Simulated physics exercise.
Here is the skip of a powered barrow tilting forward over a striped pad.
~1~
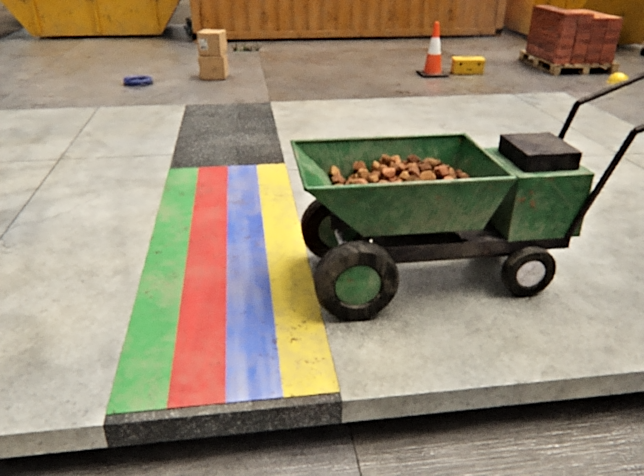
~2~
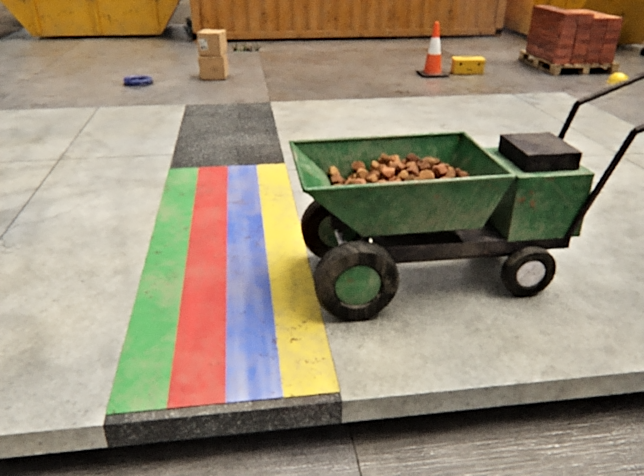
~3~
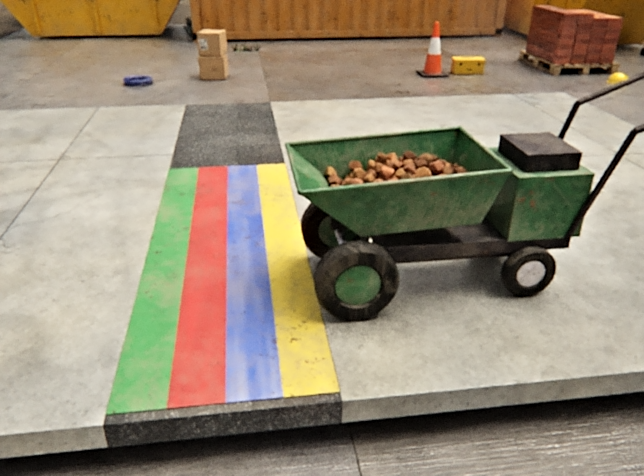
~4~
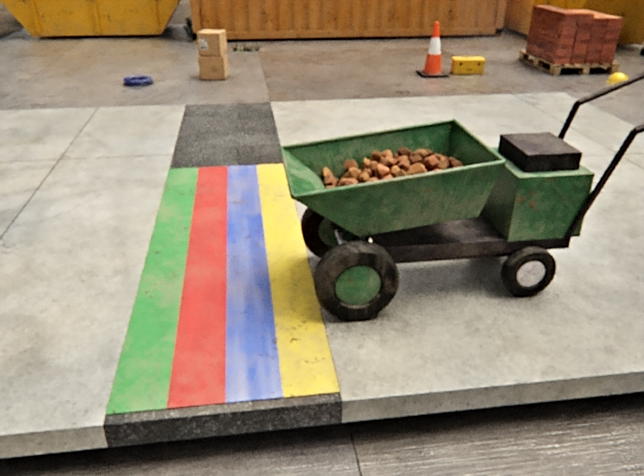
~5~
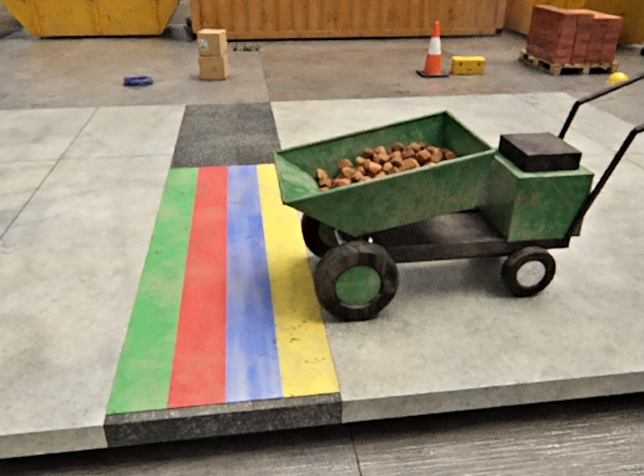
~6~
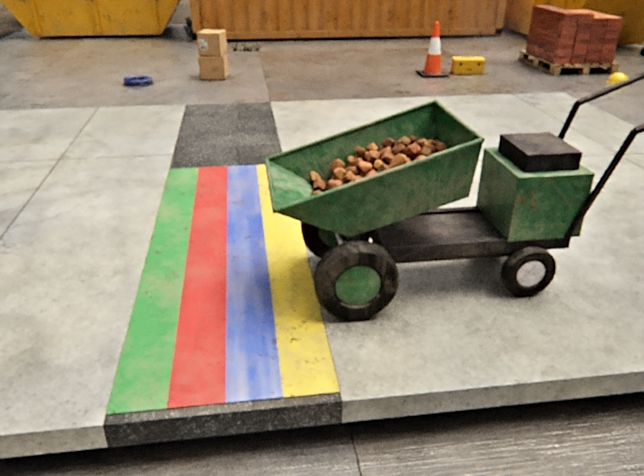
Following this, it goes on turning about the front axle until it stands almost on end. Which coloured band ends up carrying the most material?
The red band.
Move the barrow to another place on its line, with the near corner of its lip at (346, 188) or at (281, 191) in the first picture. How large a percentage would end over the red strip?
Result: 30 in a hundred, then 20 in a hundred.
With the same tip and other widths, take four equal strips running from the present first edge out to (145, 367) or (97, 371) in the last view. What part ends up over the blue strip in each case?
The first gives 0 %, the second 10 %.
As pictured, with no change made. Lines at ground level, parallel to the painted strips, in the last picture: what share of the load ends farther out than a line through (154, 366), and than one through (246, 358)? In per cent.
Roughly 20 per cent, then roughly 70 per cent.
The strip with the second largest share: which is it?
The next spot goes to that green strip.
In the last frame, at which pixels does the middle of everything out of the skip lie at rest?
Once it all stops, the middle lies near (189, 290).
Shortly afterwards, skip tipped steeply; the whole lot in the skip.
Next, skip tipped right over; near two thirds in the skip; a little over the blue strip; near a third over the red strip; only a few over the green strip.
Some moments later, skip tipped right over; near a quarter in the skip; a little over the blue strip; near a third over the red strip; near a quarter over the green strip; a little off the paint.
In the end, skip tipped right over; near a quarter in the skip; none at all over the yellow strip; a little over the blue strip; near a third over the red strip; near a quarter over the green strip; a little off the paint.
